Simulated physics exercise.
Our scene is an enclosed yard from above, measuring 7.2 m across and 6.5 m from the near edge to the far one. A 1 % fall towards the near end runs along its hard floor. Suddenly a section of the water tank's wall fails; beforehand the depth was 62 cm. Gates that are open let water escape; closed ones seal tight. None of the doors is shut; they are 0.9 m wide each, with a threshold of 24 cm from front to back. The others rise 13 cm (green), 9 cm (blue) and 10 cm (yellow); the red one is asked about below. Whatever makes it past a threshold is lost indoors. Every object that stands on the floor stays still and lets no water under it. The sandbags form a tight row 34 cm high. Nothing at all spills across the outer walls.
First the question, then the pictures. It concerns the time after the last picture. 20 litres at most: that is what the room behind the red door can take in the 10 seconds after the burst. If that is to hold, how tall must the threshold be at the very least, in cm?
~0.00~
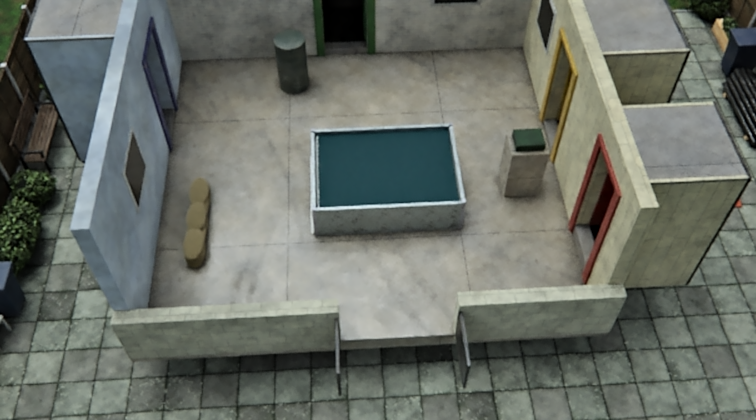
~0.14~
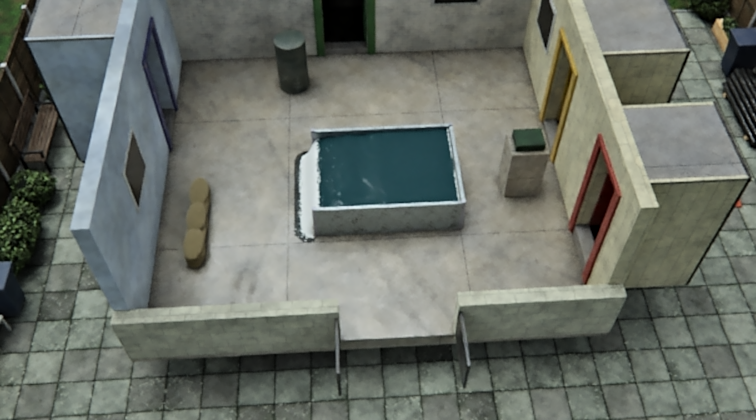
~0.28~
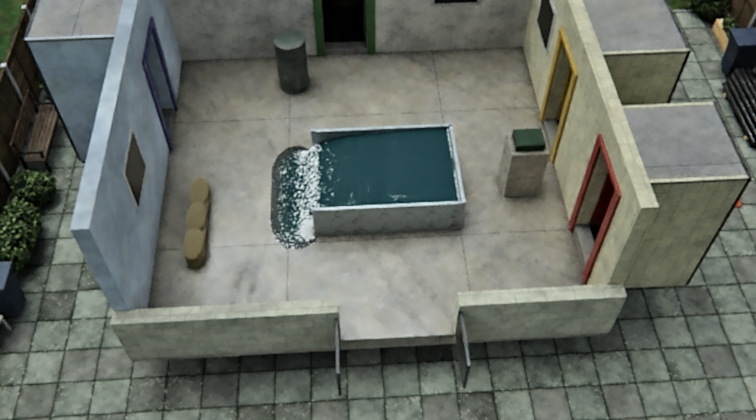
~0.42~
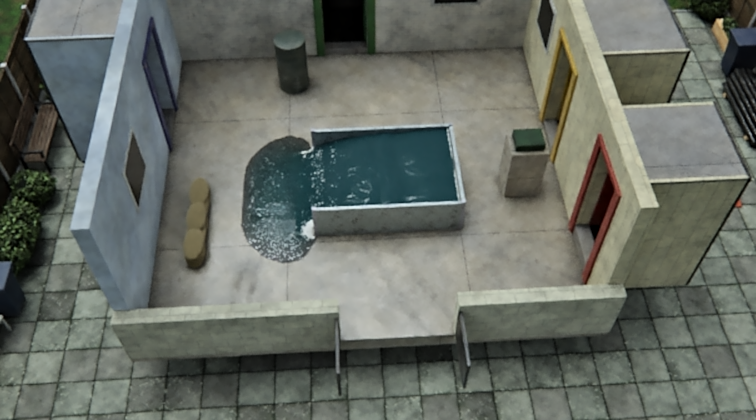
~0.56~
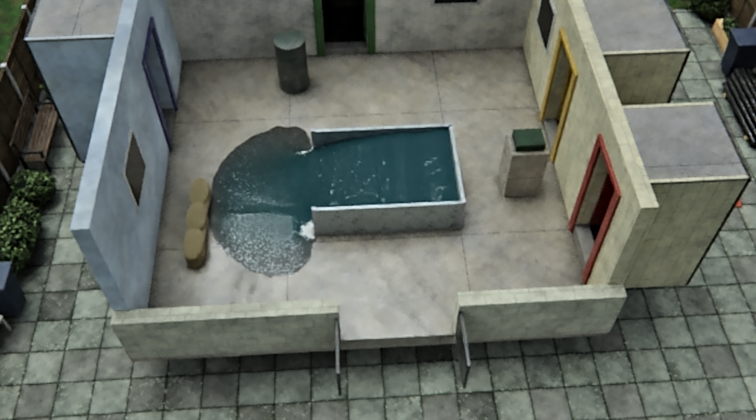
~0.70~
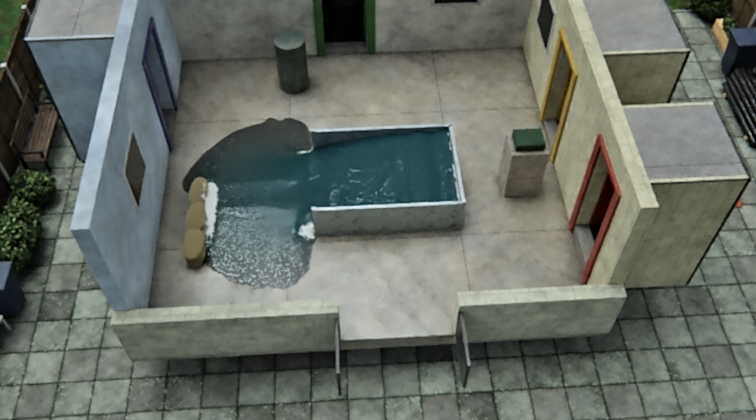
Close to 7 cm is just enough.
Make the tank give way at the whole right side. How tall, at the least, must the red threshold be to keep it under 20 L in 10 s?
About 23 cm.
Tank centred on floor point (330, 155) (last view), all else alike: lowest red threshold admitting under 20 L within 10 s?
About 6.5 cm.
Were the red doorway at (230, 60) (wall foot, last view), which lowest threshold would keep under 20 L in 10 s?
Around 16 cm would do it.
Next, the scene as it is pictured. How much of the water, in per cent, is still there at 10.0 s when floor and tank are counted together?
Roughly 90 per cent of the water.
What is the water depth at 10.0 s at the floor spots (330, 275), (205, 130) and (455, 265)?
Going through the spots in order gives 4, 7 and 4 centimetres.
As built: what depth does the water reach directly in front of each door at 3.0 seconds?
Lab note, cm: Green 0; red 0; blue 21; yellow 0.
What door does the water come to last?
It's the yellow door.
After 1.4 s water covers 25 % of the floor, deepest (40 cm) near (214, 200); it has not reached the red door.
After 3.0 s water covers 35 % of the floor, deepest (36 cm) near (182, 66); it has not reached the red door.
After 10.0 s water covers 95 % of the floor, deepest (11 cm) near (541, 148); 9 cm at the red door, 0 litres in over its 24 cm threshold.
At the red door as built, the water arrived by 5.5 s and peaked near 12 cm at 6.2 s.
Run again over the same 10 s with other heights there, 34 litres in over 6 cm, 11 litres over 8 cm. The limit of 20 litres is kept from about 7 cm up.
